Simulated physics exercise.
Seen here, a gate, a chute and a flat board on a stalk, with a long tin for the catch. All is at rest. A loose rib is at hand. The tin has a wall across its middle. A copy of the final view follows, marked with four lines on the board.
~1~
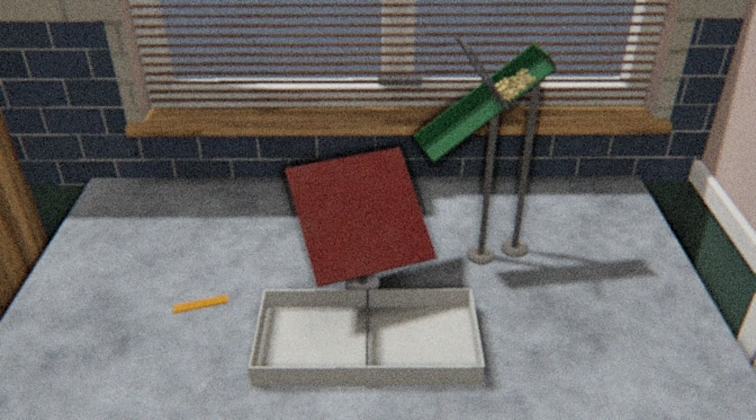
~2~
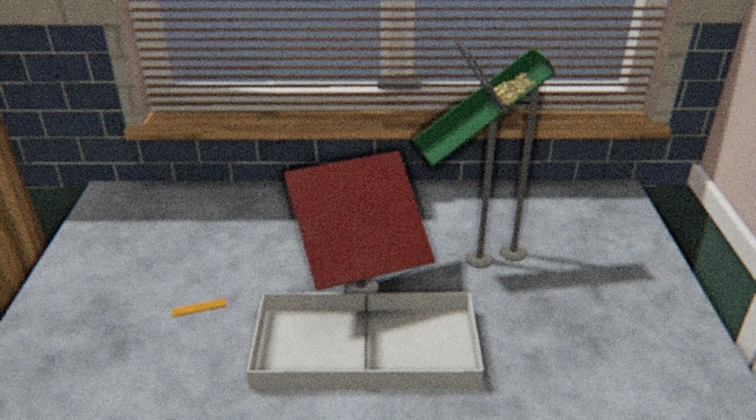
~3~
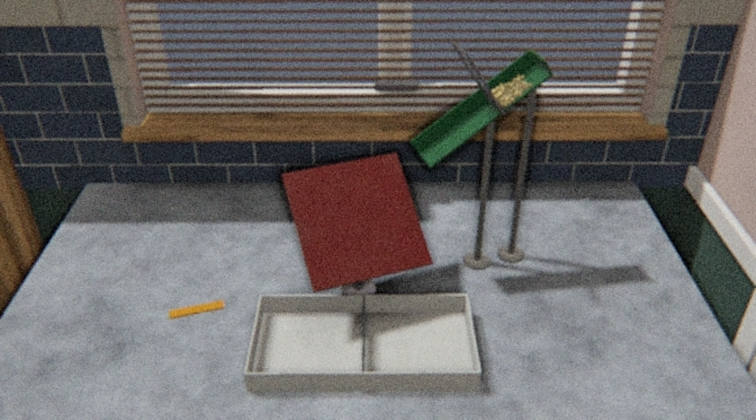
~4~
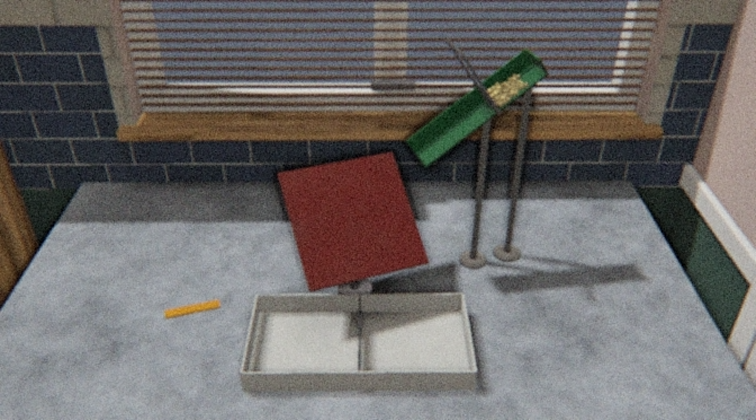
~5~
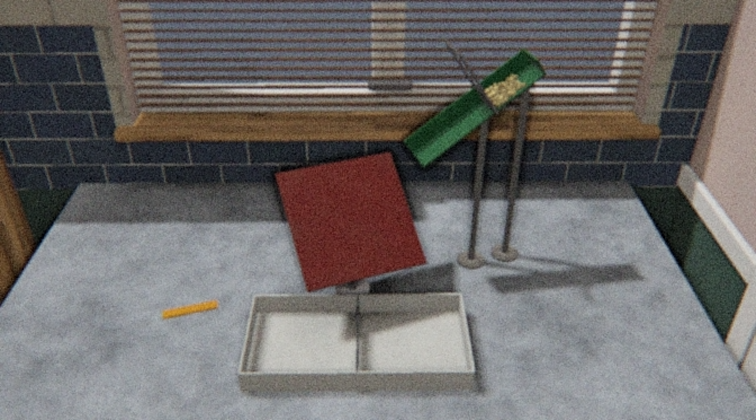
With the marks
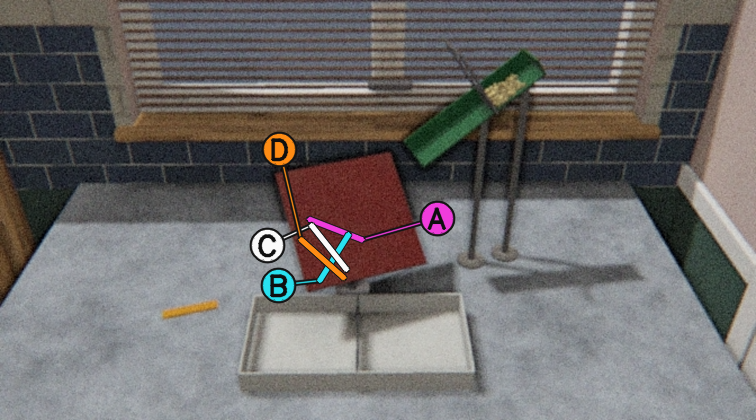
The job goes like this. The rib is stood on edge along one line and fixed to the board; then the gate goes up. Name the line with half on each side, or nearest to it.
Go for B.
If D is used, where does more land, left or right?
More lands on the right.
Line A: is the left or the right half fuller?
More lands on the right.
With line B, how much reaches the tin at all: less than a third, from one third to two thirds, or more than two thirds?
It is more than two thirds.
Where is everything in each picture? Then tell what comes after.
The first frame shows load behind the gate (508, 87), soya beans; lip of the chute (428, 156), sloping gently.
The second frame shows middle of the board (360, 217), tilted fairly steeply; middle of its low edge (378, 276); of its high edge (343, 161).
The third frame shows front corners of the tin (245, 373) and (480, 372); front end of its middle wall (363, 373); gate still shut (485, 89).
The fourth frame shows middle of the load (500, 92); lip (421, 160).
The fifth frame shows middle of the load (497, 93); lip (418, 161).
On the marked copy, line A from (309, 219) to (362, 239); line B from (348, 234) to (319, 280); line C from (311, 225) to (346, 269); line D from (301, 239) to (343, 277).
For line A, of what is caught, about a tenth in the left half, almost all in the right.
For line B, of what is caught, roughly half in the left half, roughly half in the right.
For line C, of what is caught, about a tenth in the left half, almost all in the right.
For line D, of what is caught, about a tenth in the left half, the larger part in the right.
